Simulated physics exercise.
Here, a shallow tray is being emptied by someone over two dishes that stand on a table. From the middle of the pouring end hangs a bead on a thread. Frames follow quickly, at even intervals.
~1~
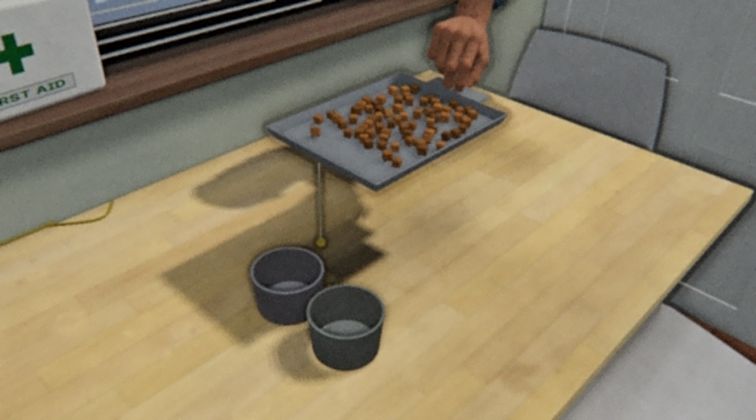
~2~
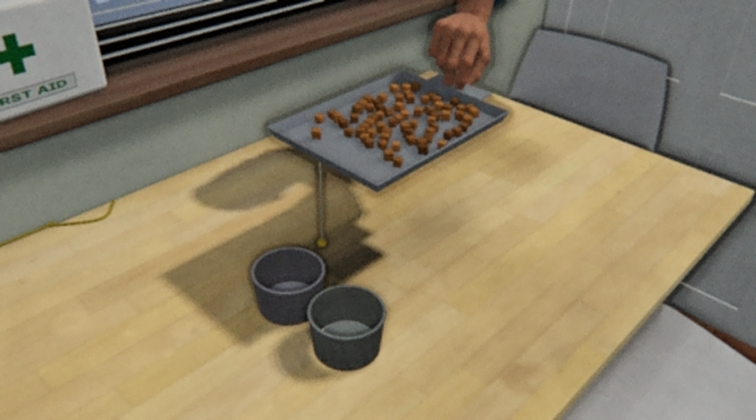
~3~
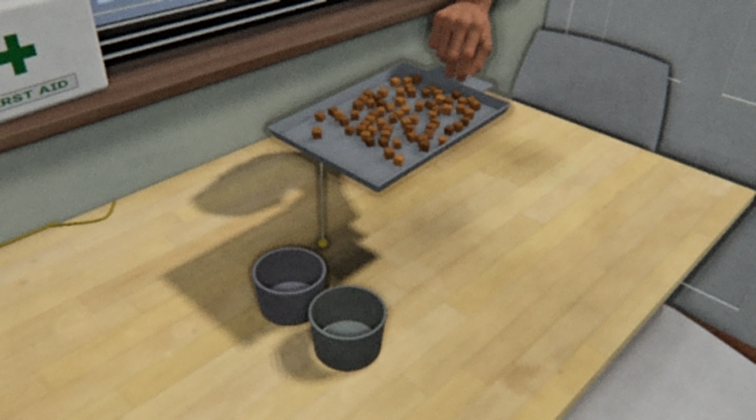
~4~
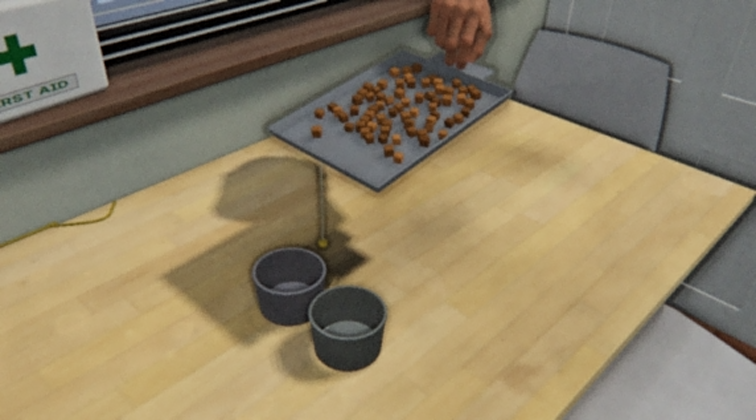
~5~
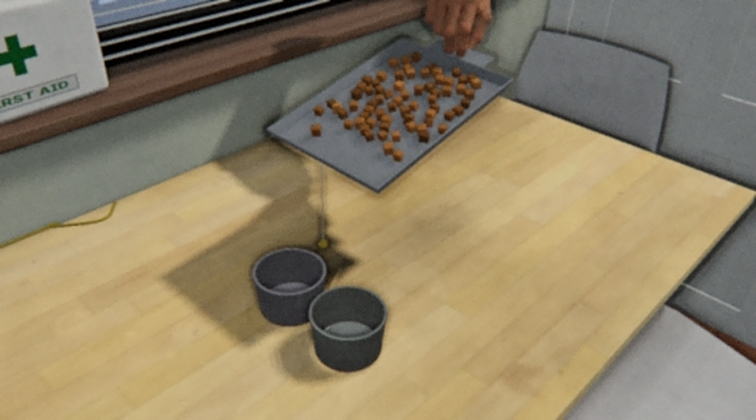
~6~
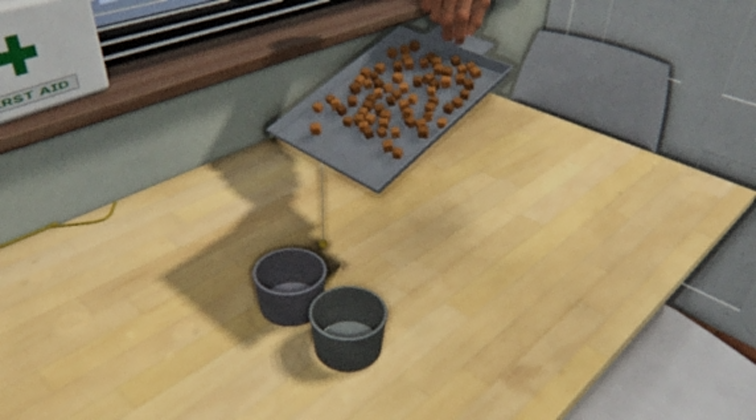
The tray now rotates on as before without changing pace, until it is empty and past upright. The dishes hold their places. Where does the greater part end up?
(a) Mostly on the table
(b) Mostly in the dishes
b, mostly in the dishes.
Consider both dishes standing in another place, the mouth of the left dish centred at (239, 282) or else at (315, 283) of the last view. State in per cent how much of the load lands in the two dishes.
About 0 and 50 per cent.
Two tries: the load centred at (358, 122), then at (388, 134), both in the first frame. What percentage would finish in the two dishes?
Roughly 70 and 80 percent, in that order.
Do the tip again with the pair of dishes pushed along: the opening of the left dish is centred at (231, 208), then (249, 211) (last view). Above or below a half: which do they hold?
Well, not up to half at the first spot and not up to half at the second.
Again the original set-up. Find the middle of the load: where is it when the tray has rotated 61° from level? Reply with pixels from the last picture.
Around (327, 157).
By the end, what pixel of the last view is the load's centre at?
Near (294, 303).
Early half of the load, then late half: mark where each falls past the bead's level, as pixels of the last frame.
First part (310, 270), rest (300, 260).
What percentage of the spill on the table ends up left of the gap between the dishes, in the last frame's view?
Share on the left: Near 90 %.
Just after the last frame, tray tipped steeply; the larger part on the tray; just a few in the right dish; just a few in the left dish; just a few outside both; roughly a quarter in the air.
A moment on, tray tipped right over; about a tenth on the tray; roughly a quarter in the right dish; roughly a quarter in the left dish; roughly a quarter outside both; roughly a third in the air.
Further on, tray tipped past a quarter turn; roughly a quarter in the right dish; roughly half in the left dish; roughly a third outside both.
When it is over, tray tipped past a quarter turn; roughly a quarter in the right dish; roughly half in the left dish; roughly a third outside both.
